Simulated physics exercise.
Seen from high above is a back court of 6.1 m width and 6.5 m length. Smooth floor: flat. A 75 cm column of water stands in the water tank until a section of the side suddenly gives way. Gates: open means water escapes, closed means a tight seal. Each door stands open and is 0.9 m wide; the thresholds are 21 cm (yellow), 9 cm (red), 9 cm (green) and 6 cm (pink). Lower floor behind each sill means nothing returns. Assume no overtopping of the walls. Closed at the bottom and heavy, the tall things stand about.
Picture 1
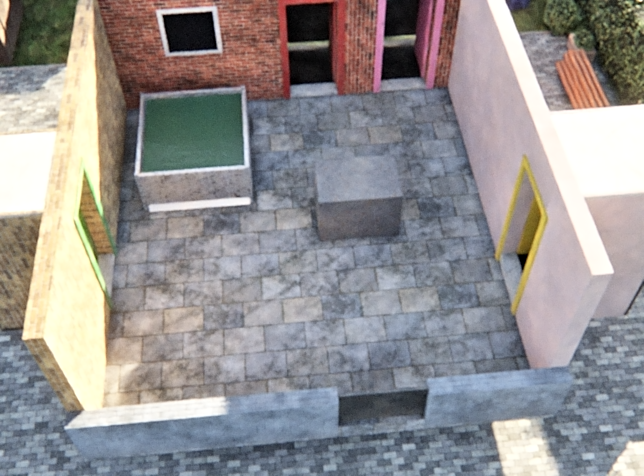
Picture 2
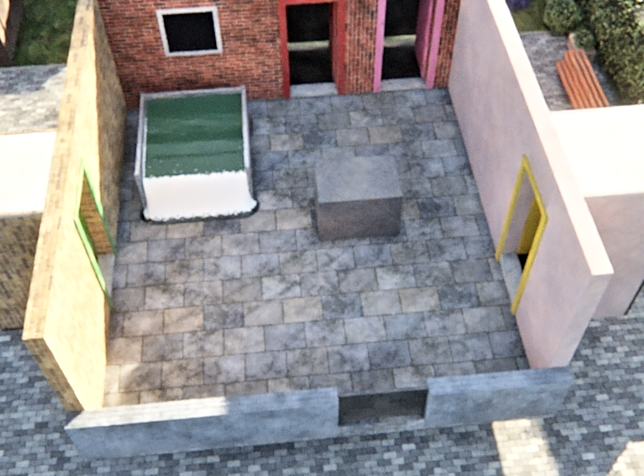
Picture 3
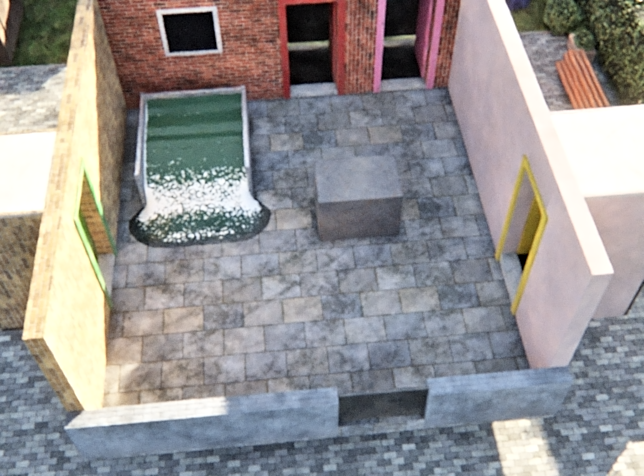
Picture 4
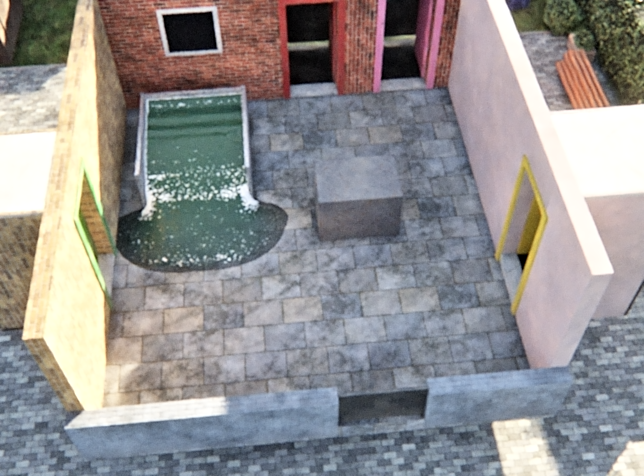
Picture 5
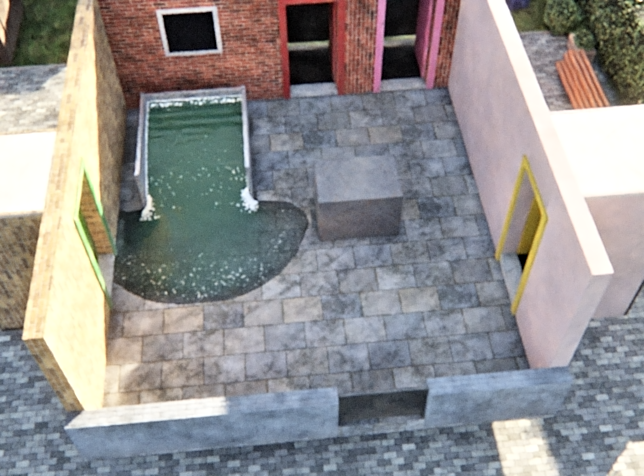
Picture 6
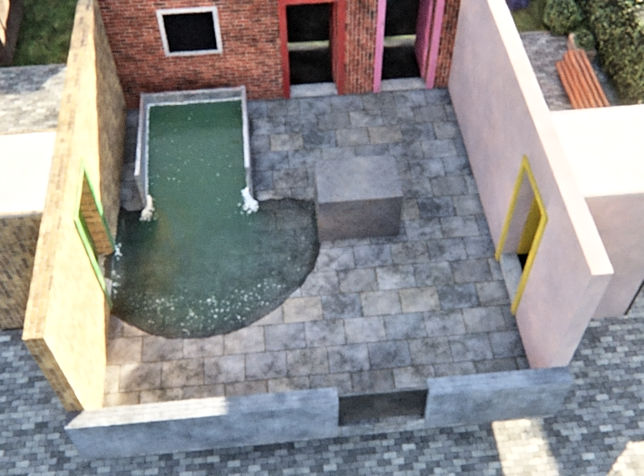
Green water pouring from the open front of a tank and spreading across a walled courtyard's paving, reaching a grey block.
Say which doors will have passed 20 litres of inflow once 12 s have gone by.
After that time: Yellow door: Not passed, red door: Not passed, green door: Passed, pink door: Passed.
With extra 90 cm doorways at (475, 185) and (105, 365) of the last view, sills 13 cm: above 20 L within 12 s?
Result in order - not enough, then more than that.
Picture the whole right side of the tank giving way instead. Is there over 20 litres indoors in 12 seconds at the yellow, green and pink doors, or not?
Note: Yellow short of the mark, green short of the mark, pink beyond the mark.
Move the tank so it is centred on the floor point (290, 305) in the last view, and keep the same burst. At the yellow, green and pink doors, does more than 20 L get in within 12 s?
Checking each door against the limit: Yellow does not exceed it, green does not exceed it, pink tops it.
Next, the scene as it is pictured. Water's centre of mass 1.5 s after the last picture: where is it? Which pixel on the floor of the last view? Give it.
Around (210, 283) in the last picture.
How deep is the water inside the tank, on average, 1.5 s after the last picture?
About 20 centimetres on average.
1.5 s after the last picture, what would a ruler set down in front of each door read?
You'd see yellow at 0 cm, red at 0 cm, green at 15 cm and pink at 0 cm.
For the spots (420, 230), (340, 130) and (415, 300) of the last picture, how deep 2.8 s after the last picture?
The depths come out at 0, 0 and 1 centimetres, in the order listed.
Then, 0.7 s after the last picture water covers 40 % of the floor and is deepest (38 cm) near (114, 431); yellow door not reached, red door not reached, green door 17 cm at the sill, 5 L in, pink door not reached.
Then, 1.5 s after the last picture water covers 45 % of the floor and is deepest (45 cm) near (101, 433); yellow door not reached, red door not reached, green door 15 cm at the sill, 27 L in, pink door not reached.
Then, 2.8 s after the last picture water covers 50 % of the floor and is deepest (28 cm) near (528, 393); yellow door not reached, red door not reached, green door 10 cm at the sill, 42 L in, pink door not reached.
Then, 6.3 s after the last picture water covers 85 % of the floor and is deepest (19 cm) near (440, 87); yellow door 12 cm at the sill, 0 L in, red door not reached, green door 7 cm at the sill, 48 L in, pink door 14 cm at the sill, 23 L in.
Then, 11.3 s after the last picture water covers 100 % of the floor and is deepest (12 cm) near (128, 116); yellow door 7 cm at the sill, 0 L in, red door 5 cm at the sill, 0 L in, green door 3 cm at the sill, 48 L in, pink door 8 cm at the sill, 111 L in.
